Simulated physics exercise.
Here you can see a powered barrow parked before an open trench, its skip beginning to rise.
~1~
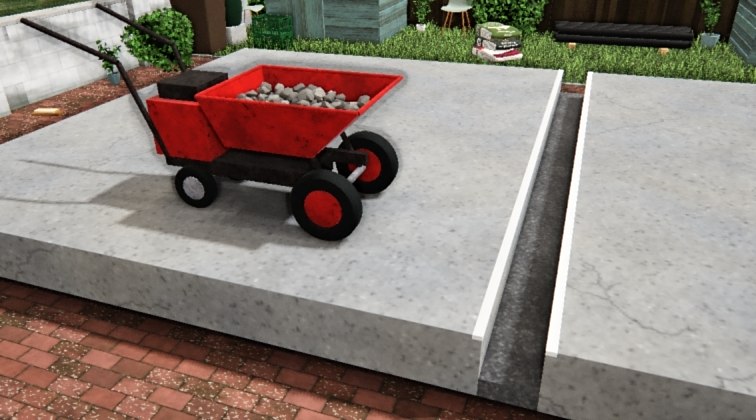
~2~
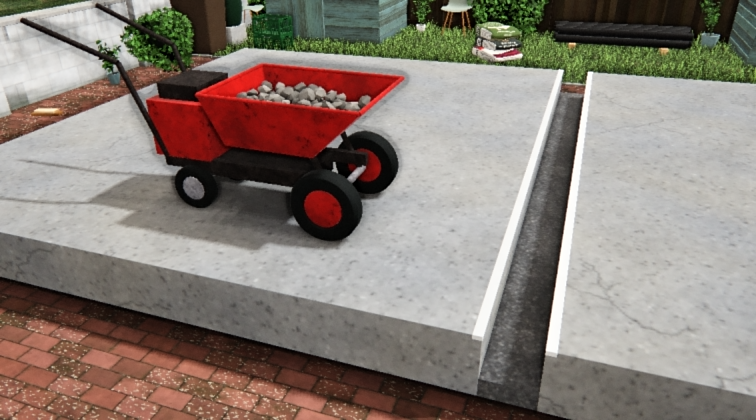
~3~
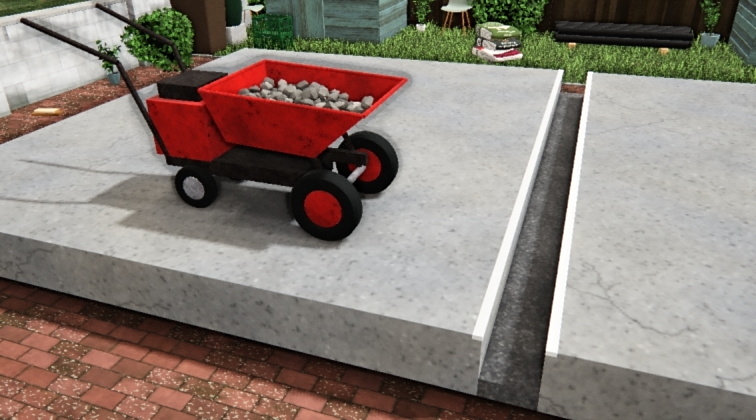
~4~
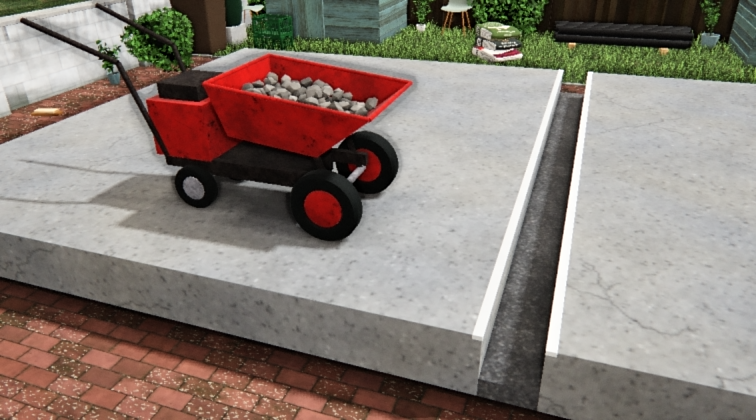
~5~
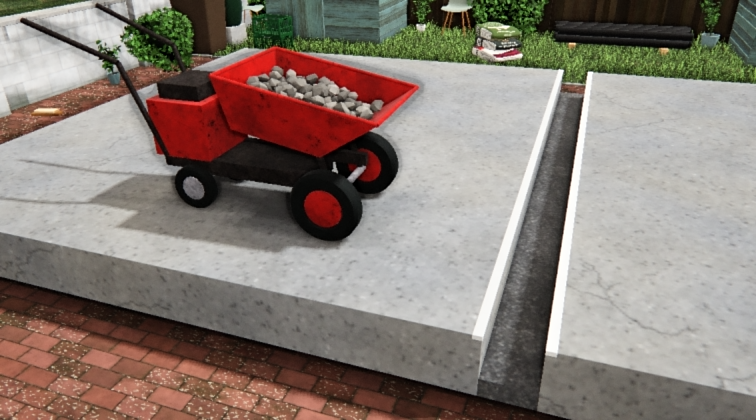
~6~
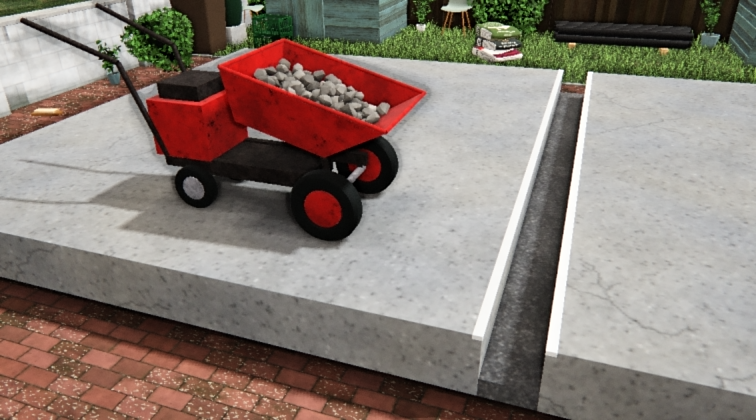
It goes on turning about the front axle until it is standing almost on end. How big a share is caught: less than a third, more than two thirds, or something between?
Trench receives a third to two thirds.
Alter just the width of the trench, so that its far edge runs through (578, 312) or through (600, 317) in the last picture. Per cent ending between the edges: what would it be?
Around 40 percent first, around 40 percent second.
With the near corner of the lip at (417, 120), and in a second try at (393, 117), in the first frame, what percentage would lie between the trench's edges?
You'd get around 90 in a hundred, then 70 in a hundred.
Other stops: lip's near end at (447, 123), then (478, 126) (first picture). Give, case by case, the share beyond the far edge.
About 30 %, then 80 %.
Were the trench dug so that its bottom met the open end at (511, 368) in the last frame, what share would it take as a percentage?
It lands somewhere near 40 percent.
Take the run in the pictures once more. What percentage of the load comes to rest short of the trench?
I'd say near 45 per cent, give or take.
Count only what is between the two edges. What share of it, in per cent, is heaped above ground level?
About 0 per cent.
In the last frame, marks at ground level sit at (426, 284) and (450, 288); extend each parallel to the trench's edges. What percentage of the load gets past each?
Estimate: 90 % and 70 %, respectively.
Soon after the last picture, skip tipped steeply; all in the skip.
A little later, skip tipped right over; about two thirds in the skip; about a quarter short of the trench; a stray few falling.
Later still, skip tipped right over; a small part in the skip; about half short of the trench; about a third in or heaped over the trench; a stray few beyond it.
By the end, skip tipped right over; a small part in the skip; about half short of the trench; about half in or heaped over the trench; a stray few beyond it.
